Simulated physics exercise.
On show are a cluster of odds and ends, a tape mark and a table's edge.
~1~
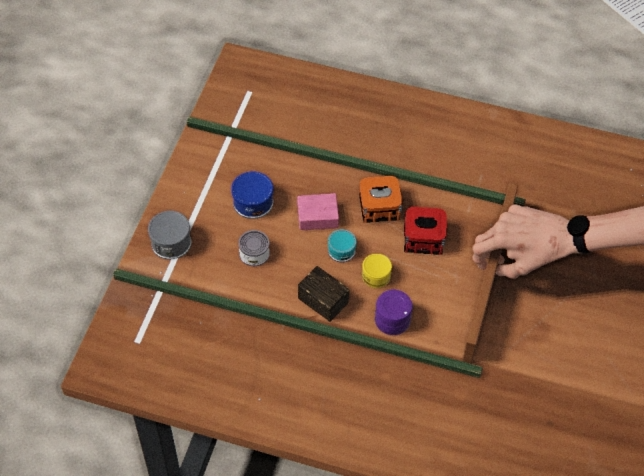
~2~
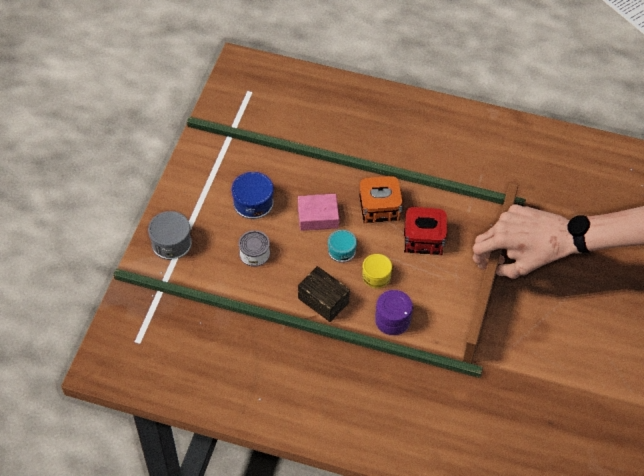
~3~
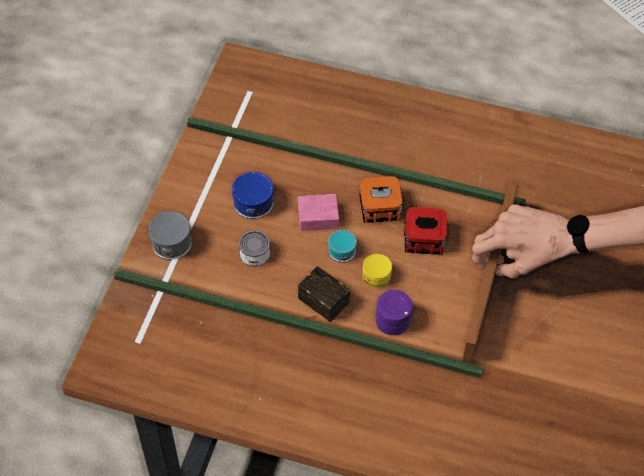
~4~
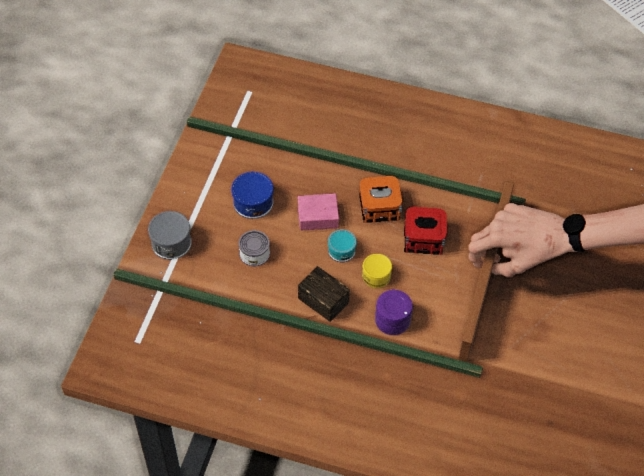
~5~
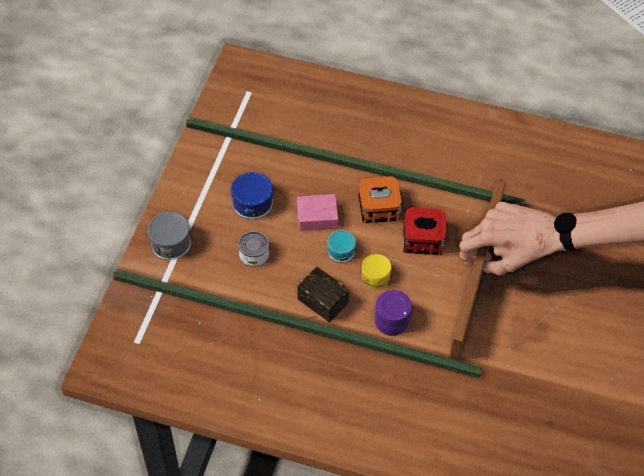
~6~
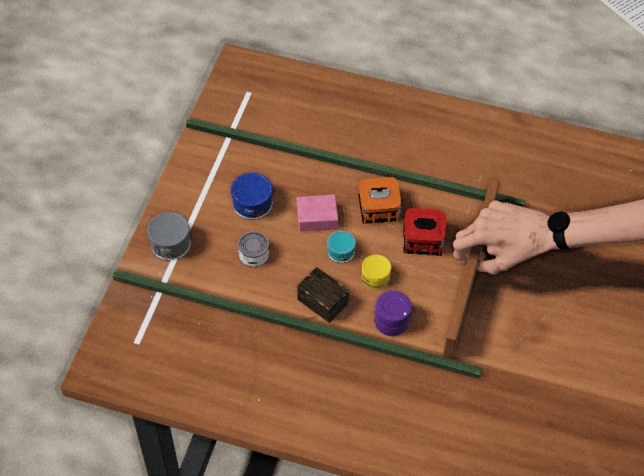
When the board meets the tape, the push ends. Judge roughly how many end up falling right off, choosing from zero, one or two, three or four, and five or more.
It is three or four.
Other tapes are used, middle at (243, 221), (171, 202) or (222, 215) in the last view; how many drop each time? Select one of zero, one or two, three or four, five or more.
Lab note - count per position: None; five or more; one or two.
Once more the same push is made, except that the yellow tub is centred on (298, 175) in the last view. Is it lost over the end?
From that start the object is safe.
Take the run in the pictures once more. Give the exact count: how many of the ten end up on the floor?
4.
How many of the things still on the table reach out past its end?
Looks like 1 of them.
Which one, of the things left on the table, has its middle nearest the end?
The white tin.
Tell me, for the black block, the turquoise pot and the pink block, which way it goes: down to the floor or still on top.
The black block comes off; the turquoise pot stays put; the pink block comes off.
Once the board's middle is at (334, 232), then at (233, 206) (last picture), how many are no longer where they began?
8 and 10.
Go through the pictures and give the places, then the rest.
The first frame shows grey tin (170, 235); blue tin (253, 195); white tin (254, 248); board (491, 271); tape (198, 208).
The second frame shows blue tin (253, 195); board (491, 271).
The third frame shows white tin (255, 249); orange case (380, 200).
The fourth frame shows grey tin (170, 236); black block (324, 294).
The fifth frame shows blue tin (252, 196); purple lid (393, 313).
The sixth frame shows grey tin (170, 237); blue tin (252, 196); white tin (254, 249); board (472, 267); tape (197, 209).
A little later, none off yet; grey tin at rest near (170, 237); blue tin at rest near (252, 196); white tin at rest near (254, 249).
Next, none off yet; grey tin at rest near (170, 237); blue tin shifted about its own width near (224, 188); white tin at rest near (253, 249).
Later still, none off yet; grey tin shifted about its own width near (142, 225); blue tin shifted well along near (160, 171); white tin shifted well along near (191, 236).
When it is over, the number that fall off is three or four; down, black block, pink block, blue tin and grey tin.
